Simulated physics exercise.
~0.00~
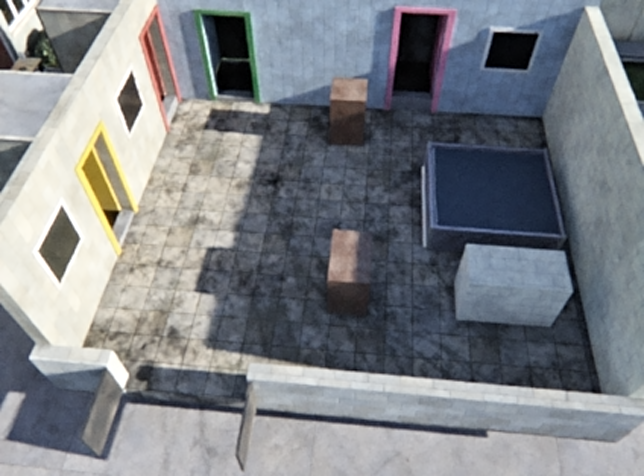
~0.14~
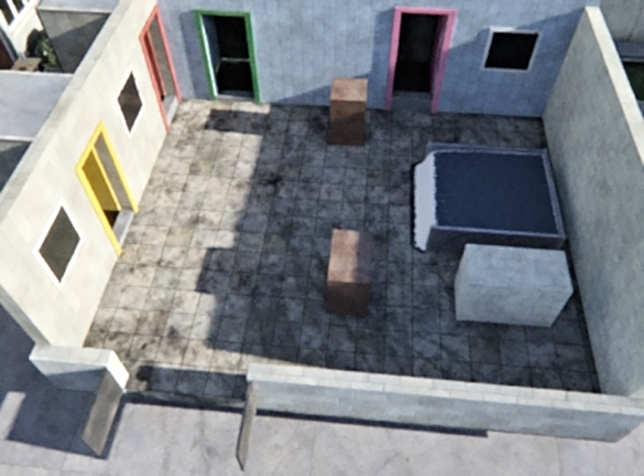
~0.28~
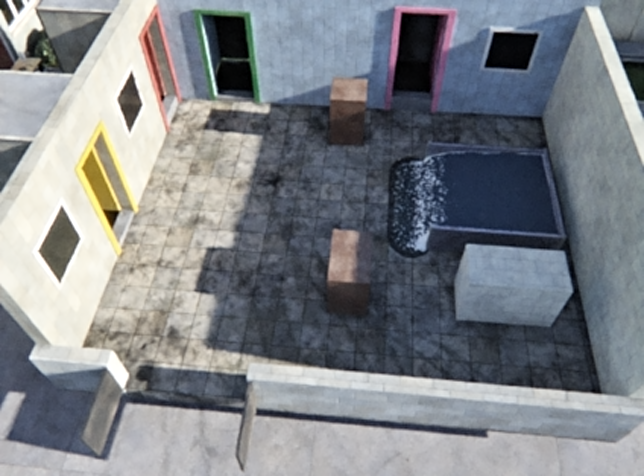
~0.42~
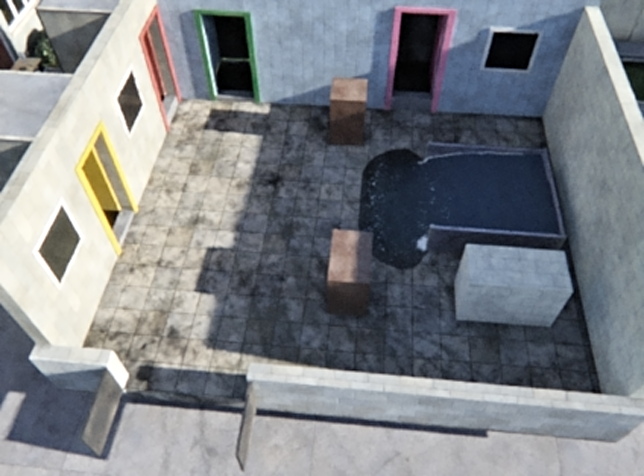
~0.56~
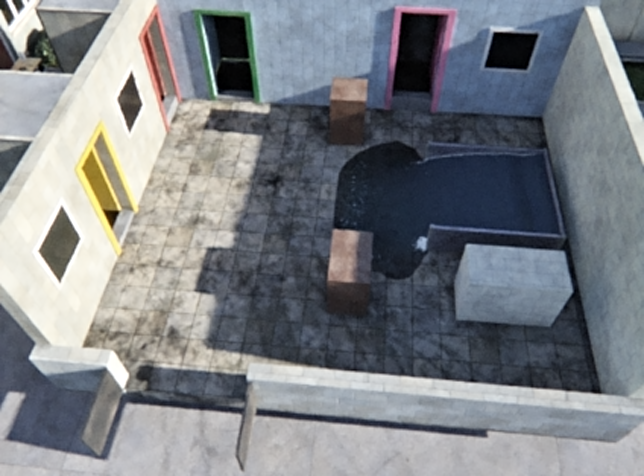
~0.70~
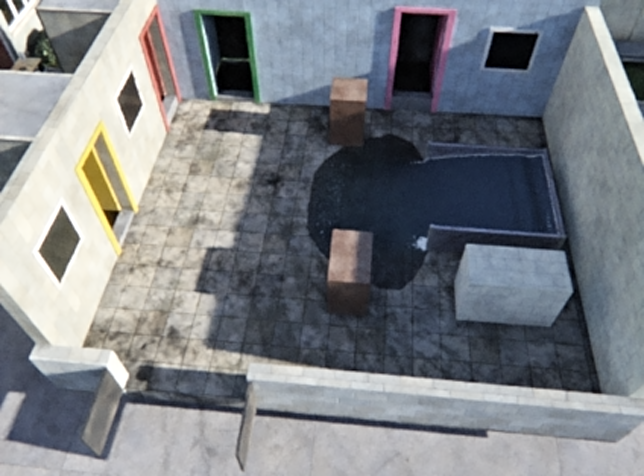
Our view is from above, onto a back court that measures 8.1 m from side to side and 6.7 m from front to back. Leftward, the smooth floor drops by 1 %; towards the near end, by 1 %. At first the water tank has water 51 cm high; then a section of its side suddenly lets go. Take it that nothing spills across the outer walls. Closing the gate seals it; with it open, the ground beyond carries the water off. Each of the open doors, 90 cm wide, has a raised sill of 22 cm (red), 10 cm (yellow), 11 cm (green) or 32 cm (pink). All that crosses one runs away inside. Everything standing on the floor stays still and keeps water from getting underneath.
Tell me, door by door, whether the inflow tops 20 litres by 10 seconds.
At the red door it falls short; at the yellow door it tops it; at the green door it falls short; at the pink door it falls short.
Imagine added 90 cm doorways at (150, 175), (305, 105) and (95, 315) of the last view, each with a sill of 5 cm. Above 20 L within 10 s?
So, in the order given, it's beyond the mark, then shy of the mark, then beyond the mark.
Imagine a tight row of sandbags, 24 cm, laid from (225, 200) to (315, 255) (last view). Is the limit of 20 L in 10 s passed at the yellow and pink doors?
So the yellow door comes out low enough while the pink door comes out low enough.
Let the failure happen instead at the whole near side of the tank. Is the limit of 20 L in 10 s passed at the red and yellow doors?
Versus the limit - red: Within, yellow: Within.
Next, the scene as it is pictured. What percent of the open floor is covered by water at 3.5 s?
Wet share: About 60 %.
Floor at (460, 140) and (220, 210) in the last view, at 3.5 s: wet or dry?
I'd call them spared and then drenched.
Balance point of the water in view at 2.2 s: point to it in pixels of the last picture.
Around (369, 204).
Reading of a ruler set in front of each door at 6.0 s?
Door by door in cm, red shows 11, yellow shows 11, green shows 8, pink shows 1.
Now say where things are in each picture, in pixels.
In the first frame, still water, 51 cm deep, in the water tank at (491, 190).
In the second frame, the front is at (420, 248), 1.1 m from the gap at (429, 197); 0.4 m2 of floor is under water; 51 cm left at the back of the water tank.
In the third frame, water pours out at (429, 199) and has run 1.2 m, to (406, 253); typically 10 cm deep outside, 51 cm at the water tank's back.
In the fourth frame, the front is at (386, 259), 1.6 m from the gap at (429, 199); 2.9 m2 of floor is under water; 51 cm left at the back of the water tank.
In the fifth frame, the front is at a hidden place, 1.8 m from the gap at (429, 199); 4.3 m2 of floor is under water; 51 cm left at the back of the water tank.
In the sixth frame, the front is at (315, 233), 2.3 m from the gap at (429, 199); 5.9 m2 of floor is under water; 46 cm left at the back of the water tank.
After 1.4 s water covers 30 % of the floor and is deepest (23 cm) near (420, 230); red door not reached, yellow door not reached, green door not reached, pink door not reached.
After 2.2 s water covers 45 % of the floor and is deepest (20 cm) near (139, 204); red door not reached, yellow door 9 cm at the sill, 0 L in, green door not reached, pink door not reached.
After 3.5 s water covers 60 % of the floor and is deepest (29 cm) near (179, 103); red door 16 cm at the sill, 0 L in, yellow door 22 cm at the sill, 47 L in, green door 5 cm at the sill, 0 L in, pink door 3 cm at the sill, 0 L in.
After 6.0 s water covers 65 % of the floor and is deepest (20 cm) near (74, 368); red door 11 cm at the sill, 0 L in, yellow door 11 cm at the sill, 104 L in, green door 8 cm at the sill, 1 L in, pink door 1 cm at the sill, 0 L in.
After 10.0 s water covers 80 % of the floor and is deepest (12 cm) near (74, 368); red door 5 cm at the sill, 0 L in, yellow door 8 cm at the sill, 106 L in, green door 3 cm at the sill, 1 L in, pink door 2 cm at the sill, 0 L in.
